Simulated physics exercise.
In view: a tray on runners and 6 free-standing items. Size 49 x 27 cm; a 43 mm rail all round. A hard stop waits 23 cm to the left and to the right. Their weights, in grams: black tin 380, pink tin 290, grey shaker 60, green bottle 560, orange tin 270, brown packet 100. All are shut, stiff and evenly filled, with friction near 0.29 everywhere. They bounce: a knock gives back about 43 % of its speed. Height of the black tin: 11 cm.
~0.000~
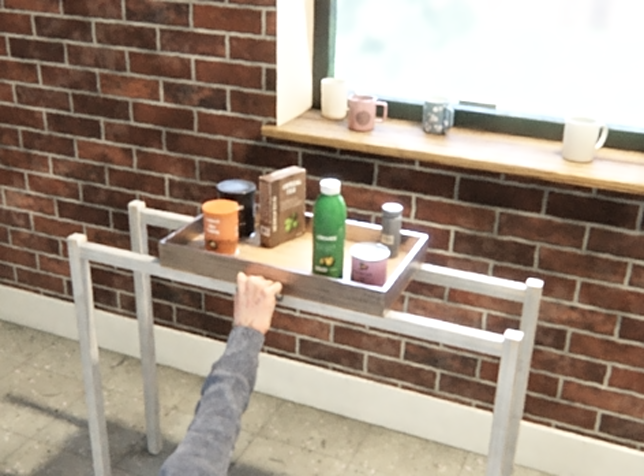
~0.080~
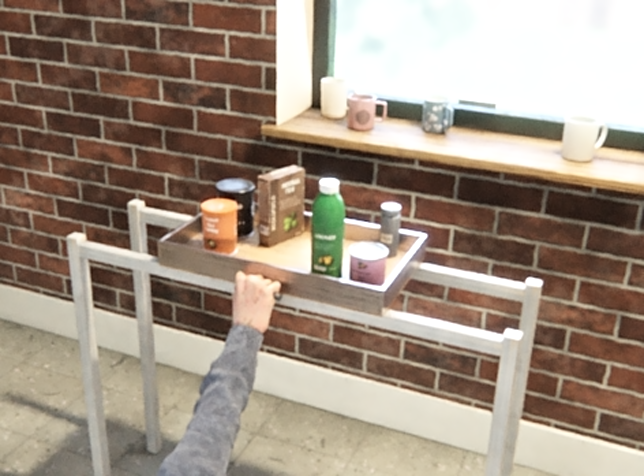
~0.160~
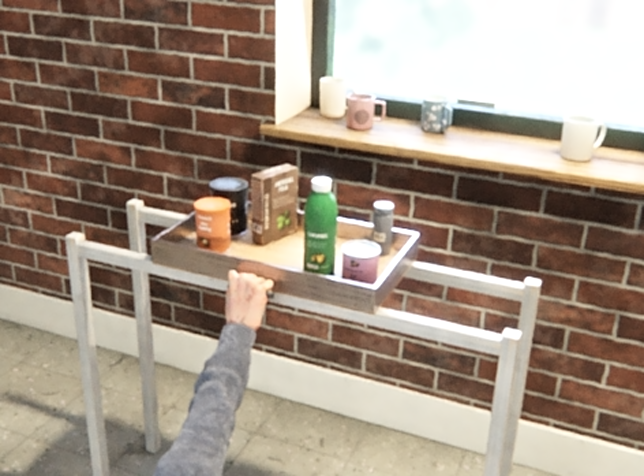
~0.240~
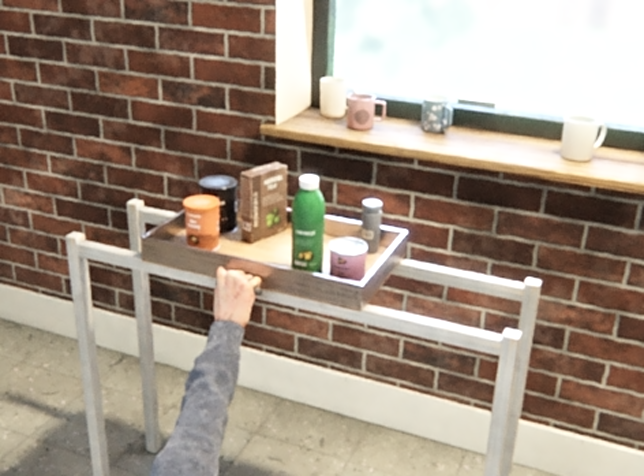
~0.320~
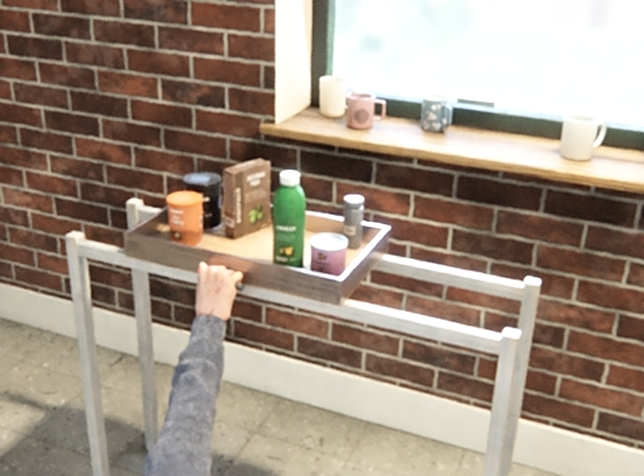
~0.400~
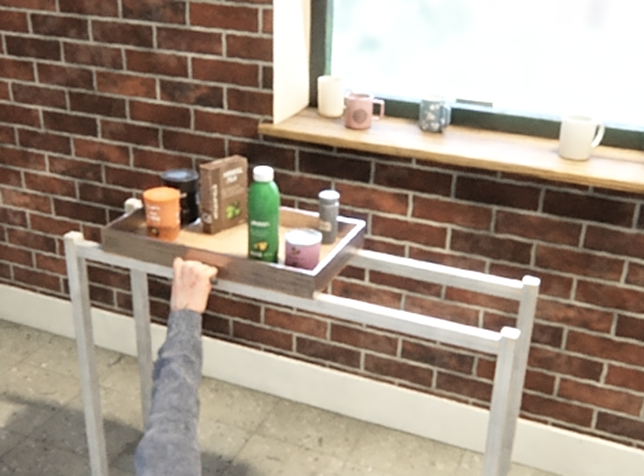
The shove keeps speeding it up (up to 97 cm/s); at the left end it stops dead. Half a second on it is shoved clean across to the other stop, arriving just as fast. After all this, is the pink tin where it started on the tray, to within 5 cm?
The pink tin stays put.
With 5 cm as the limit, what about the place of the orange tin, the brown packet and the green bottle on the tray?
The orange tin leaves its spot; the brown packet ends elsewhere; the green bottle holds its spot.
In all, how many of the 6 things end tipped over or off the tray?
2 of them.
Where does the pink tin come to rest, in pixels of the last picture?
At about (474, 290).
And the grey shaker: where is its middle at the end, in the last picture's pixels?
At about (469, 257).
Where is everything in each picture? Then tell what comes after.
Tray midway; pink tin (369, 269); black tin (237, 210), in the first frame.
Tray midway; green bottle (328, 232); orange tin (220, 228), in the second frame.
Tray moved 2 cm left; brown packet (275, 205); black tin (229, 207), in the third frame.
Tray moved 4 cm left; grey shaker (371, 227); green bottle (308, 227), in the fourth frame.
Tray moved 8 cm left; orange tin (185, 220); brown packet (247, 199), in the fifth frame.
Tray moved 14 cm left; pink tin (302, 254); black tin (181, 198), in the sixth frame.
After 0.80 s, tray moved 23 cm left; pink tin slid 15 cm near (202, 232); grey shaker leaning 54°; green bottle slid 15 cm.
After 2.10 s, tray moved 23 cm right; pink tin slid 4 cm near (456, 285); grey shaker on its side; black tin slid 10 cm.
At rest (3.7 s), tipped over on the tray, grey shaker and brown packet; not toppled but over 5 cm from the start, black tin and orange tin; the other 2 in place, give or take 5 cm. Seen from the same camera at the end, pink tin near (474, 290).
